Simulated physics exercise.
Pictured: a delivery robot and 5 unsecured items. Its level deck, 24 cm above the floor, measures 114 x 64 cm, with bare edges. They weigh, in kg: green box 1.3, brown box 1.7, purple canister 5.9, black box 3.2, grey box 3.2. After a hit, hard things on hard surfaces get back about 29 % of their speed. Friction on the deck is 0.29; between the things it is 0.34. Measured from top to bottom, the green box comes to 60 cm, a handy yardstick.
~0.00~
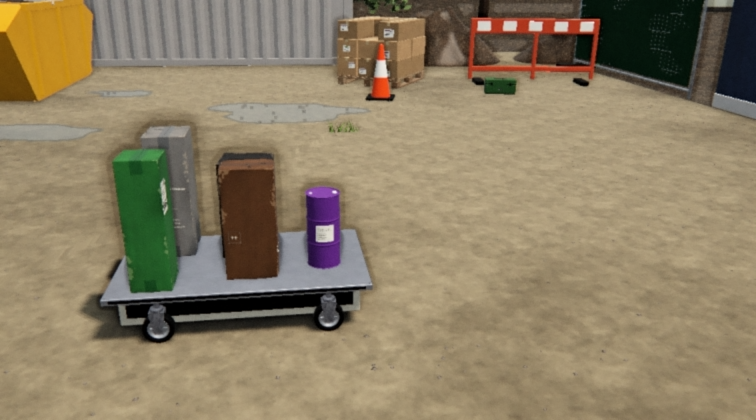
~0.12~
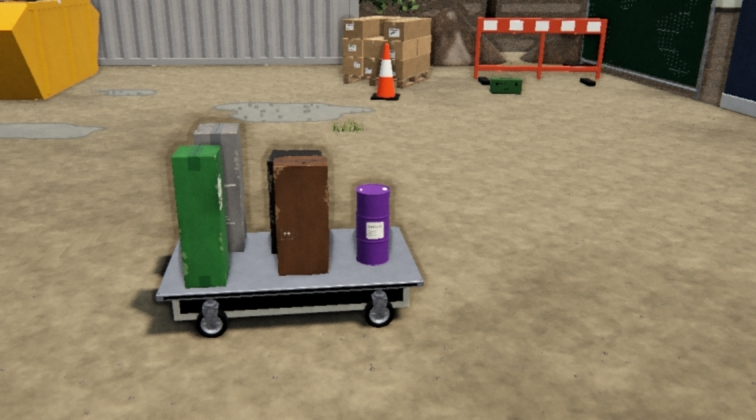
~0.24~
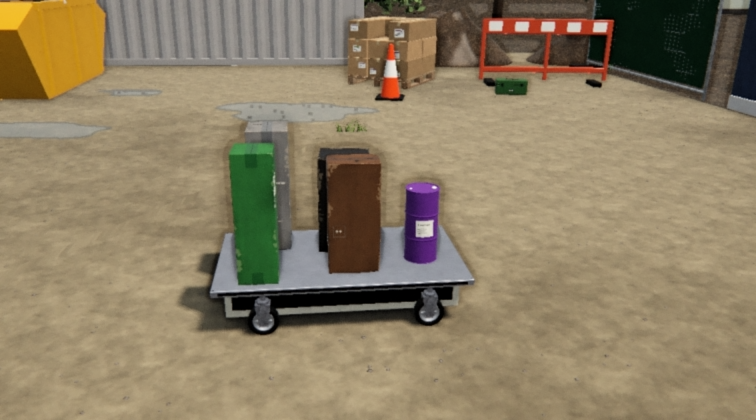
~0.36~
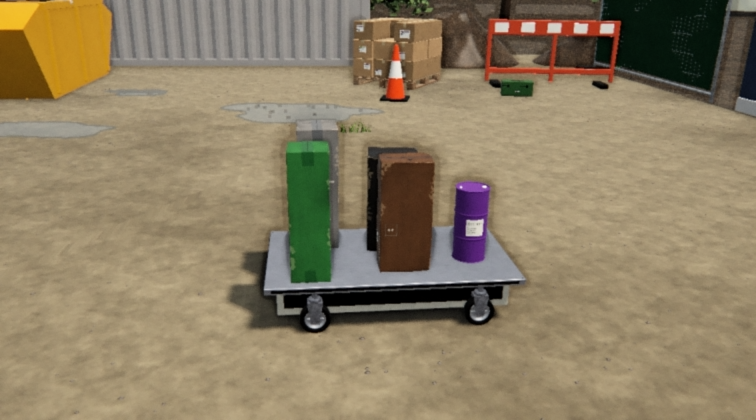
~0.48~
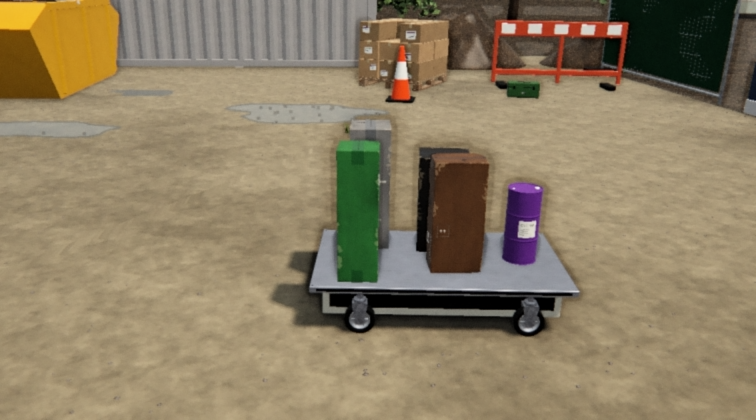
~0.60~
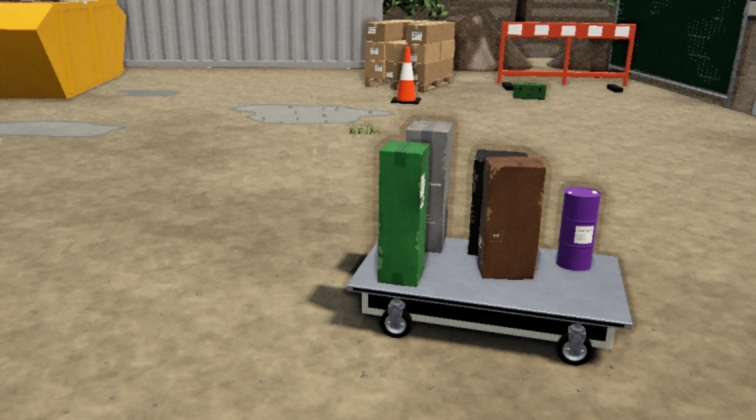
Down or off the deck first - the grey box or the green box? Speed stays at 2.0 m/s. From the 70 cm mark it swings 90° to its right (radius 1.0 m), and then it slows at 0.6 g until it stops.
It is the first one.
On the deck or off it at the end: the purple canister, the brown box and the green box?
At the end the purple canister leaves its base, the brown box leaves its base and the green box remains on its base.
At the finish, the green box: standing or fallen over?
Here's what happens: The green box never goes down.
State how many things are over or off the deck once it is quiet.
All told, 4.
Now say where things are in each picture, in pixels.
In the first picture, 0 cm covered; grey box (173, 191); green box (148, 221).
In the second picture, 24 cm covered; brown box (302, 216).
In the third picture, 48 cm covered; purple canister (421, 223).
In the fourth picture, 72 cm covered; brown box (404, 213); purple canister (471, 222).
In the fifth picture, 96 cm covered, turned 7°; purple canister (522, 224) slid 7 cm.
In the sixth picture, 120 cm covered, turned 20°; grey box (428, 186) slid 3 cm; green box (403, 214).
After 0.90 s, 180 cm covered, turned 55°; purple canister, black box and grey box now off the deck; green box slid 7 cm near (515, 233); brown box slid 45 cm.
After 1.20 s, 240 cm covered, turned 87°; brown box now off the deck; green box slid 17 cm near (628, 280).
After 1.50 s, 286 cm covered, turned 90°; green box slid 22 cm near (739, 360).
By the end (2.3 s), off the deck, brown box, purple canister, black box and grey box; not toppled but over 10 cm from the start, green box. Seen from the same camera at the end, grey box near (728, 289). Grey box went at 0.82 s; green box was never lost.
